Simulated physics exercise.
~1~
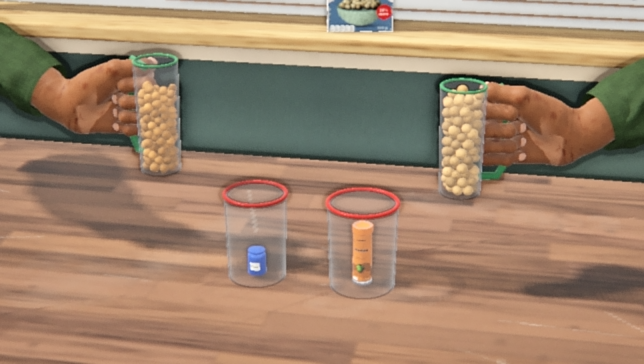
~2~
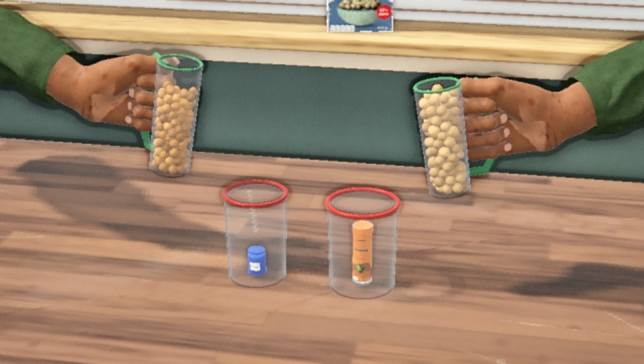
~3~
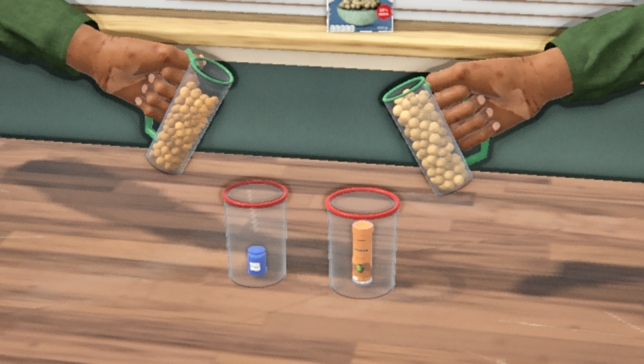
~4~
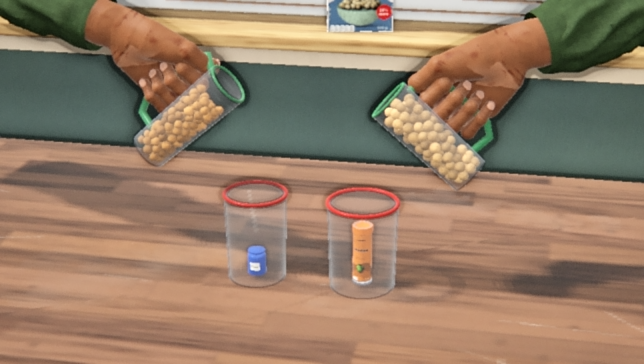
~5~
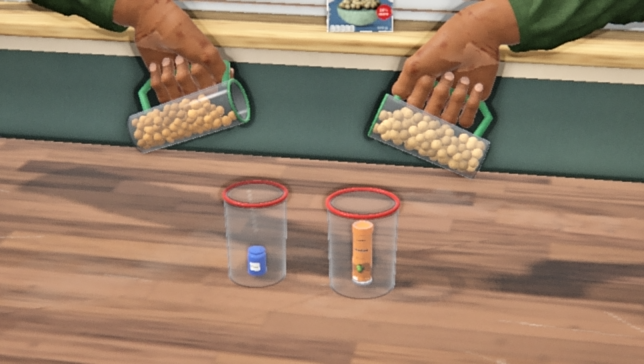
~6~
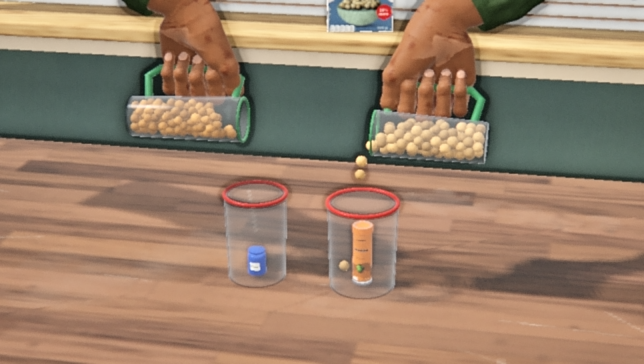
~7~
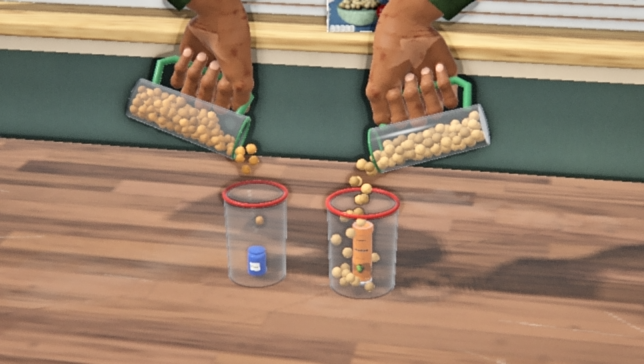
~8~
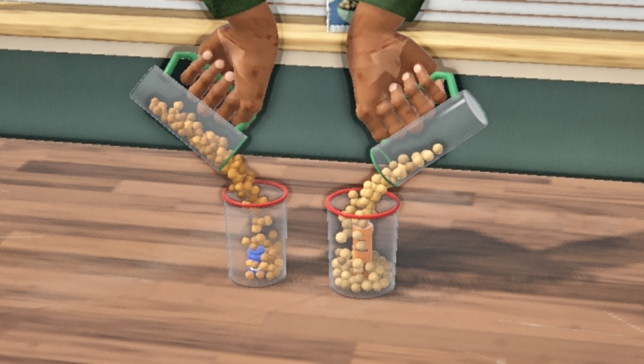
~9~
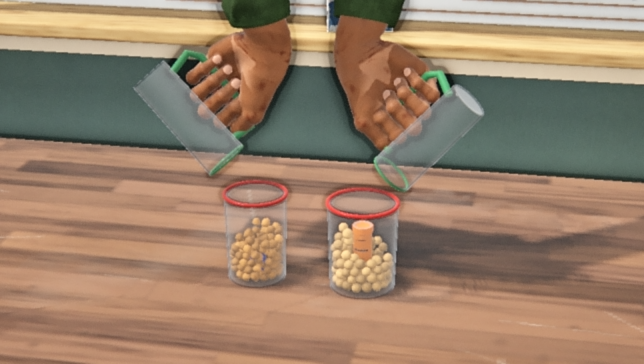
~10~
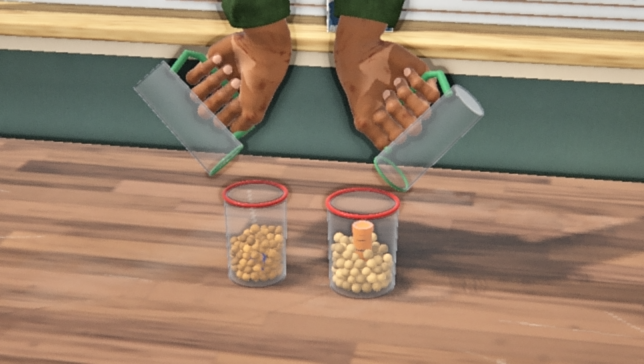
Two hands in green sleeves hold clear, green-rimmed cups of pale, round, chickpea-like pieces above a wooden counter, seen from slightly above. Between them stand two clear, red-rimmed containers, the left holding a small blue bottle and the right a taller orange tube. The hands bring the cups inward, tipping them onto their sides. Pieces spill first into the right container, then into the left, and both streams thicken as the cups tilt further downward. Both cups empty, leaving each container about half full, the blue bottle buried and the orange top still showing.
